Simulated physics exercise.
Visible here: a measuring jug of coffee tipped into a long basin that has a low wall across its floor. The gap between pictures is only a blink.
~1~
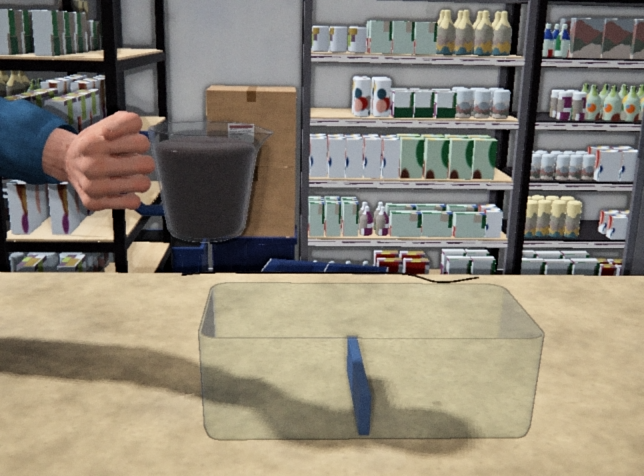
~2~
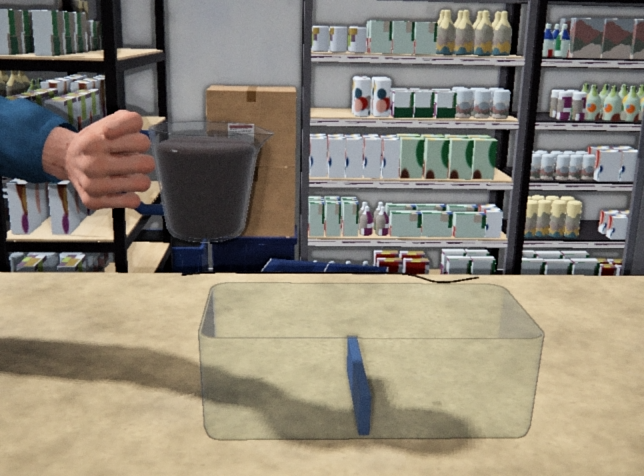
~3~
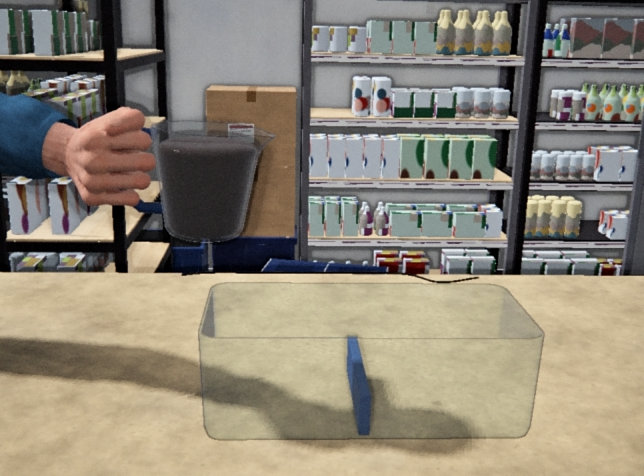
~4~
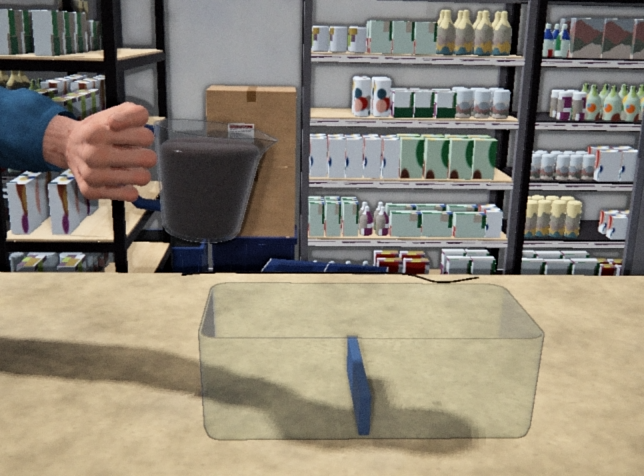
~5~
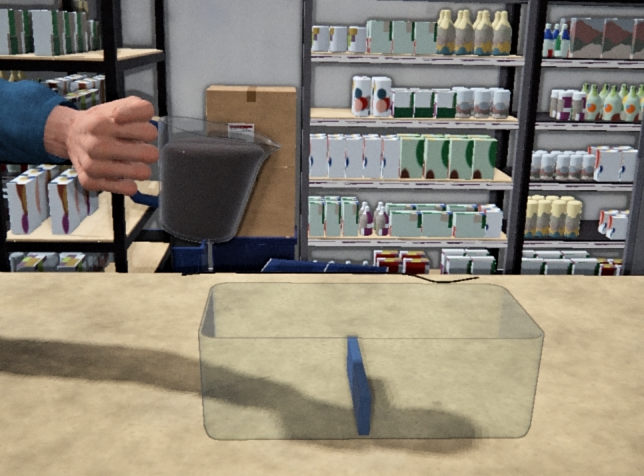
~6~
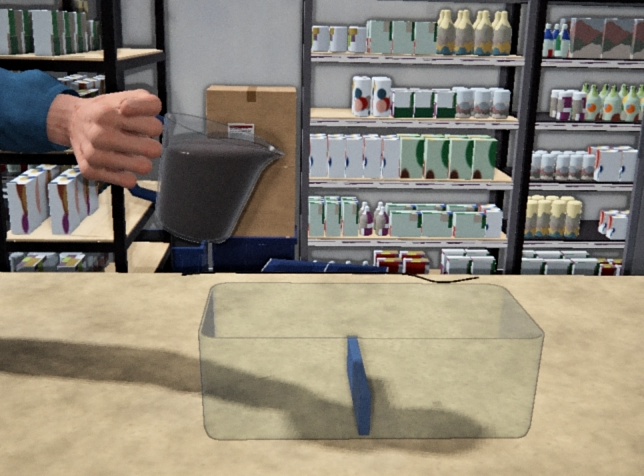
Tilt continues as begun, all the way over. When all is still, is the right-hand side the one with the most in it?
No.
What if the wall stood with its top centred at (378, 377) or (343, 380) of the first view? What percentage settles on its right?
In order, some 10 and 35 in a hundred.
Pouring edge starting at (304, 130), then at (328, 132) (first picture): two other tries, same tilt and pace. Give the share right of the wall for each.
Close to 45 in a hundred, and close to 75 in a hundred.
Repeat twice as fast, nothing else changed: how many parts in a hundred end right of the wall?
It comes to some 5 per cent.
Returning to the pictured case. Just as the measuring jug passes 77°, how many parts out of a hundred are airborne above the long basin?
Around 25 in a hundred.
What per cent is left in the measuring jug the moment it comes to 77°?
Some 60 in a hundred has yet to spill out.
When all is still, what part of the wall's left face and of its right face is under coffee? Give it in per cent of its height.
Left: 40 %. Right: 0 %.
A moment on, the tilt is 77° and 60 per cent is still to pour, 16 is left of the wall and 2 right of it.
Next, the tilt is 114° and 5 per cent is still to pour, 81 is left of the wall and 4 right of it.
Then the tilt is 121° and 0 per cent is still to pour, 89 is left of the wall and 8 right of it.
Later the tilt is 121° and 0 per cent is still to pour, 89 is left of the wall and 8 right of it.
At rest 89 per cent lies left of the wall, 8 right of it and 3 outside.
